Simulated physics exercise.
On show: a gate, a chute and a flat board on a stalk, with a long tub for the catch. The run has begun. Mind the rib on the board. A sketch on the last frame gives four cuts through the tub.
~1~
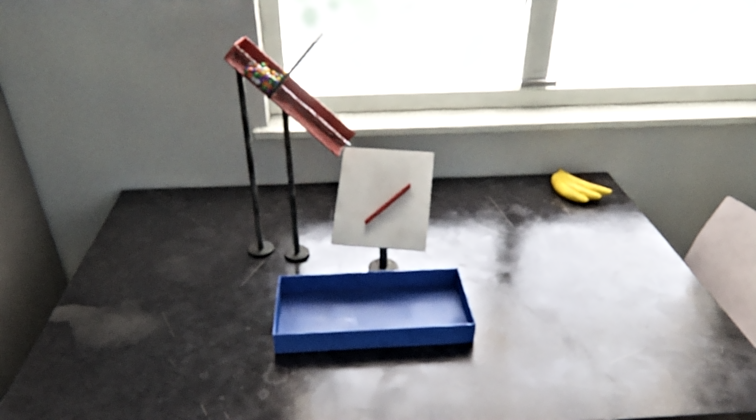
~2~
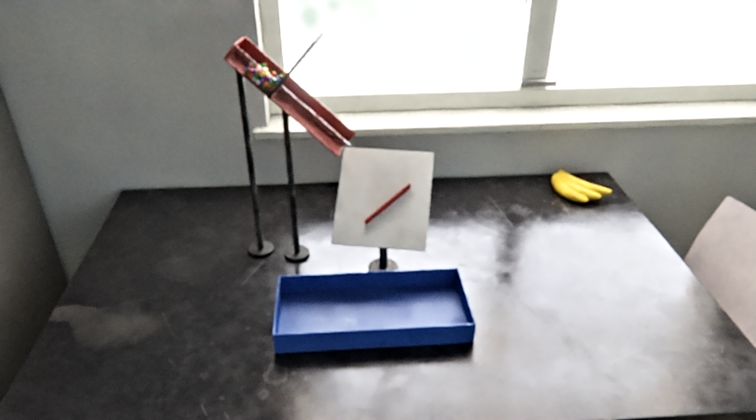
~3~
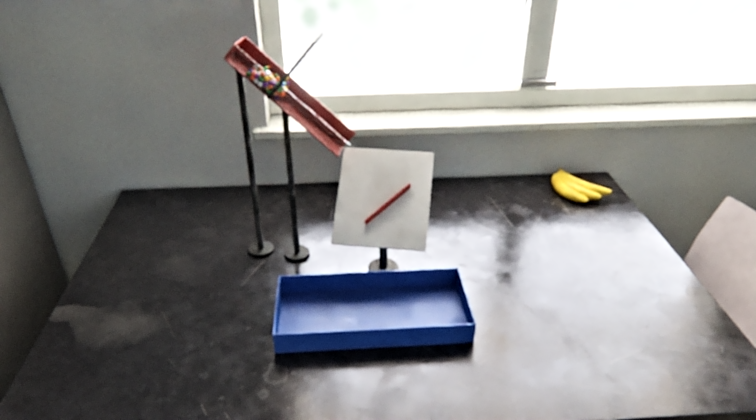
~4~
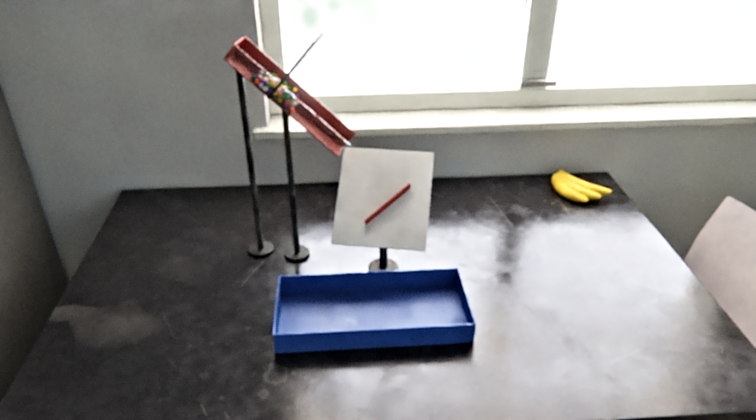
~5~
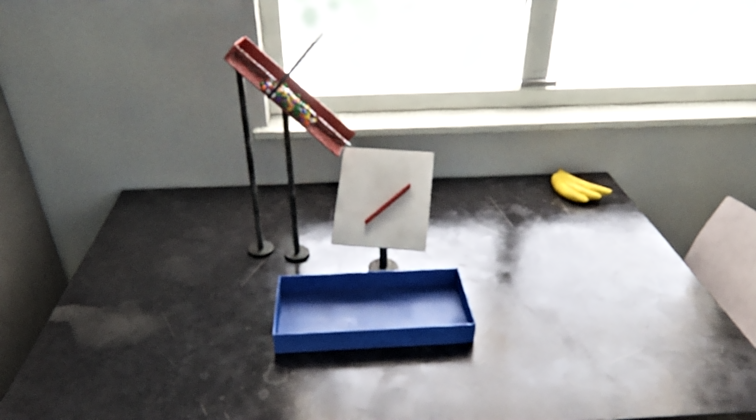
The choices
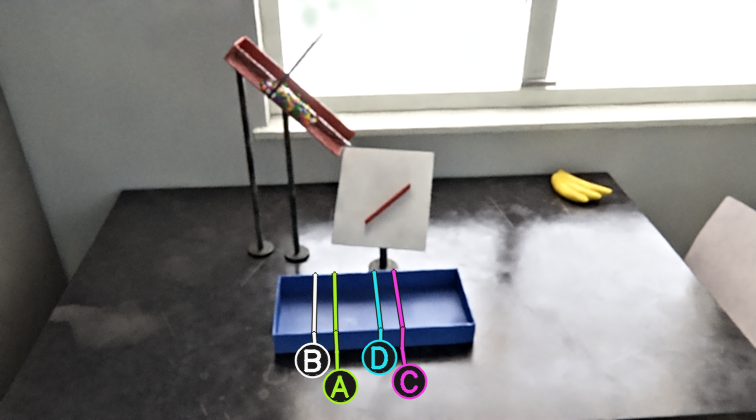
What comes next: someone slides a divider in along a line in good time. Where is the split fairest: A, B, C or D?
Go for A.
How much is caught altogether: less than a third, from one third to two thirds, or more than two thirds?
It is more than two thirds.
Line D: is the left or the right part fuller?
Left.
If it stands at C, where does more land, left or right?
The left side.
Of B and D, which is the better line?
It is D.
On the marked copy, line A crosses the front rim at (335, 331); line B crosses the front rim at (314, 332); line C crosses the front rim at (402, 328); line D crosses the front rim at (380, 329).
For line A, of what is caught, about half on the left of the divider, about half on the right.
For line B, of what is caught, a small part on the left of the divider, nearly all on the right.
For line C, of what is caught, most on the left of the divider, about a quarter on the right.
For line D, of what is caught, most on the left of the divider, about a quarter on the right.
